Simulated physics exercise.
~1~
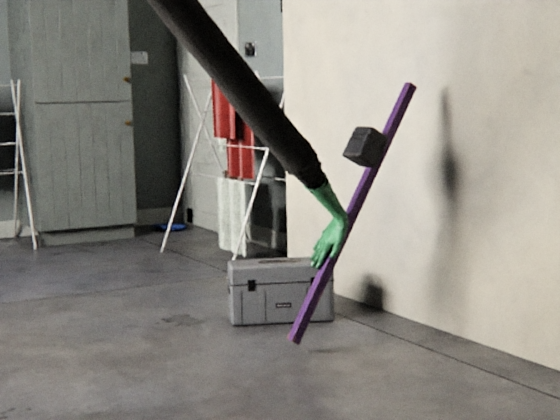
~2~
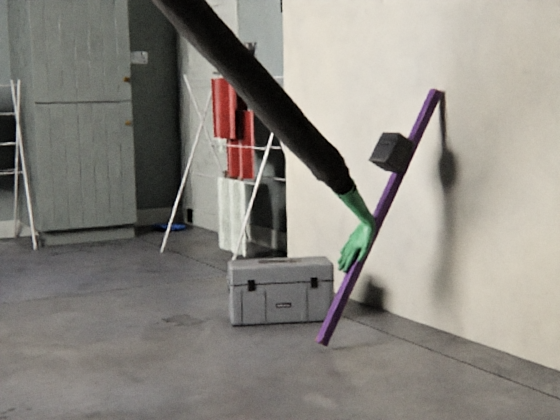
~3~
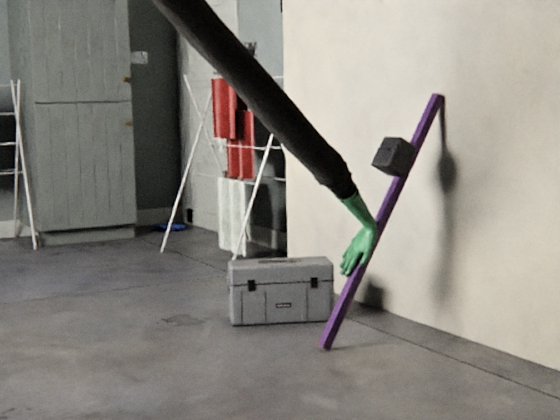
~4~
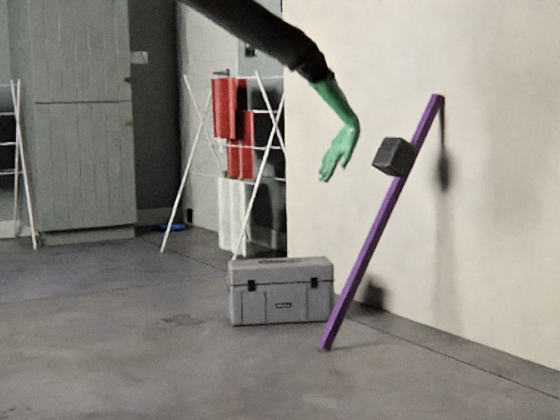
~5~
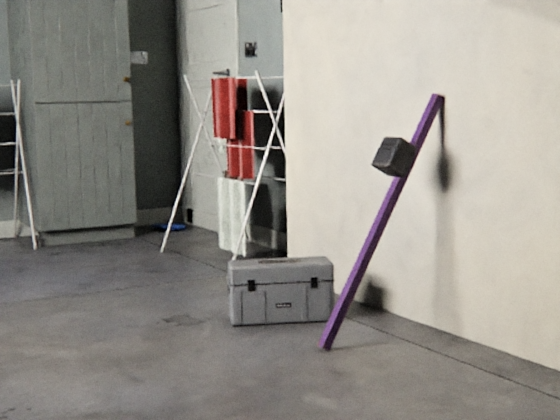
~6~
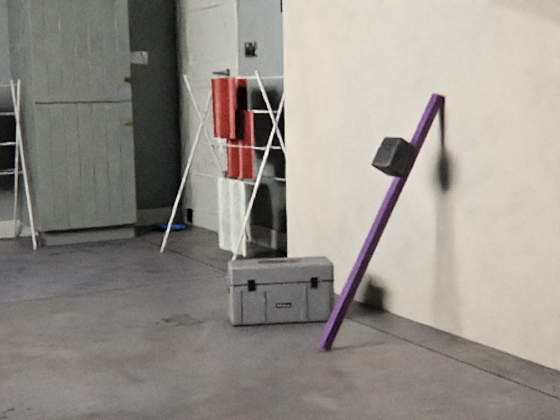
A green-gloved hand leans a purple pole against the wall and withdraws, leaving it standing.
